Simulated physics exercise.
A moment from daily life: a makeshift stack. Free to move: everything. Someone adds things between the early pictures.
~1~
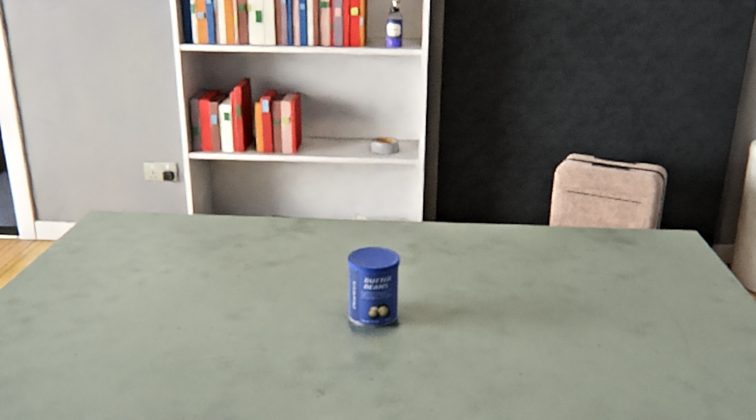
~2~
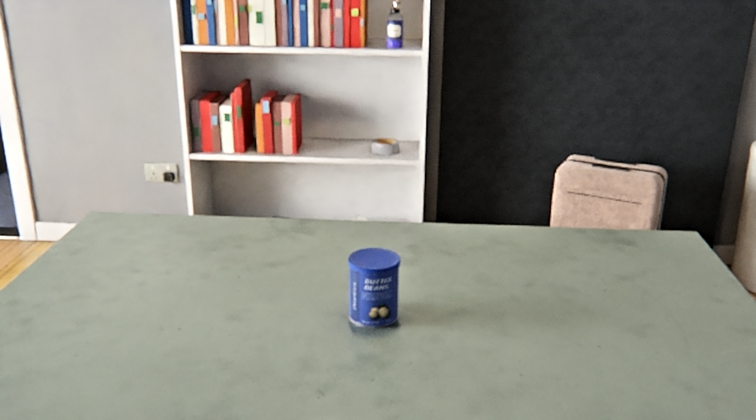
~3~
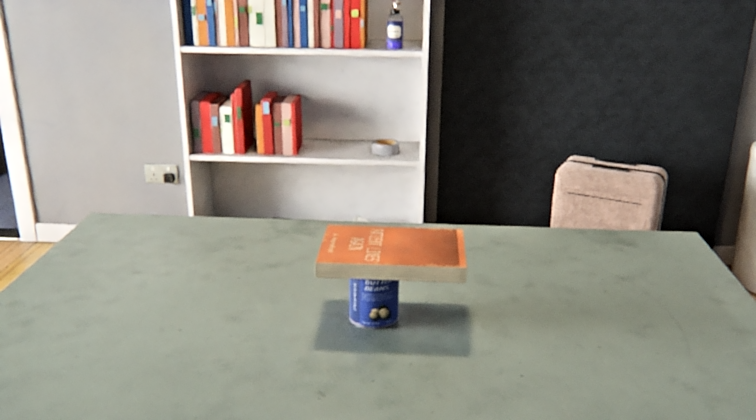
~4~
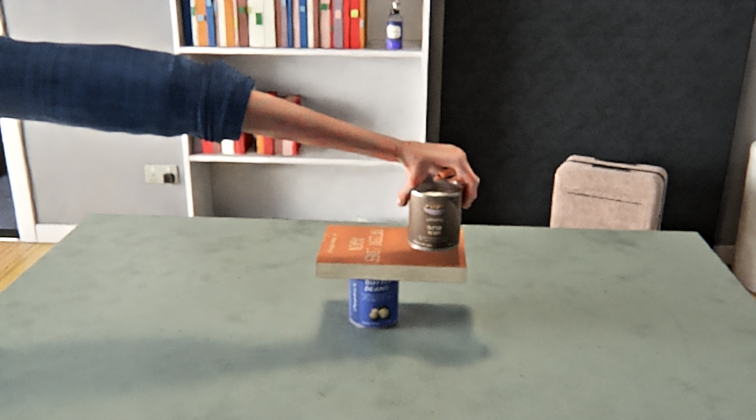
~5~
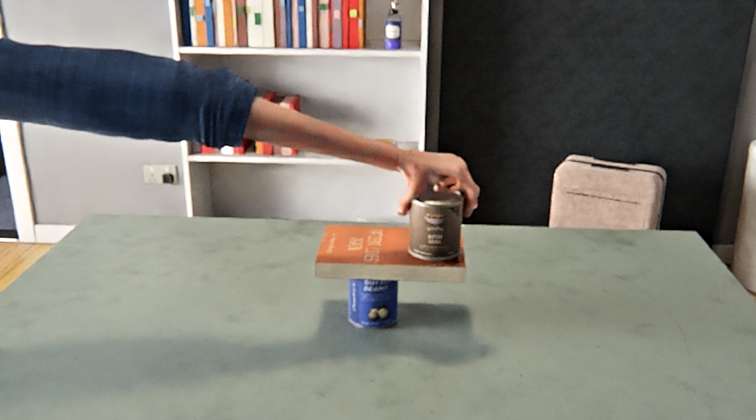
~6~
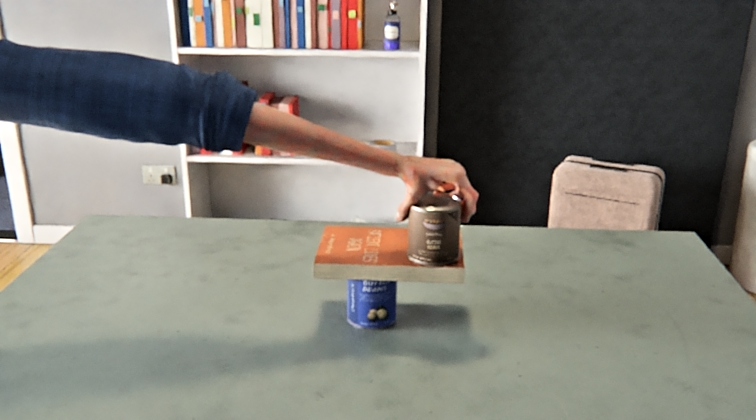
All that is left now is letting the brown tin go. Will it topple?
Nice try - it doesn't all stay together, though.
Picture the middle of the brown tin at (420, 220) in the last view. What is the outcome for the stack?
Topples.
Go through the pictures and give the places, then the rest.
In the first frame, the last thing is not in view yet.
In the second frame, the last thing is not in view yet.
In the third frame, the last thing is not in view yet; orange book (393, 252).
The fourth frame shows still above its spot; brown tin (435, 214); orange book (393, 252).
The fifth frame shows still above its spot; brown tin (436, 223); orange book (392, 252).
The sixth frame shows in place under the hand; brown tin (434, 228); orange book (391, 253).
Then, 0.50 s later than the last frame, brown tin now fallen; orange book tilted by 68°.
Then, 0.90 s later than the last frame, orange book now fallen.
When it is over, fallen, brown tin and orange book; blue tin as before. The stack loses its balance.
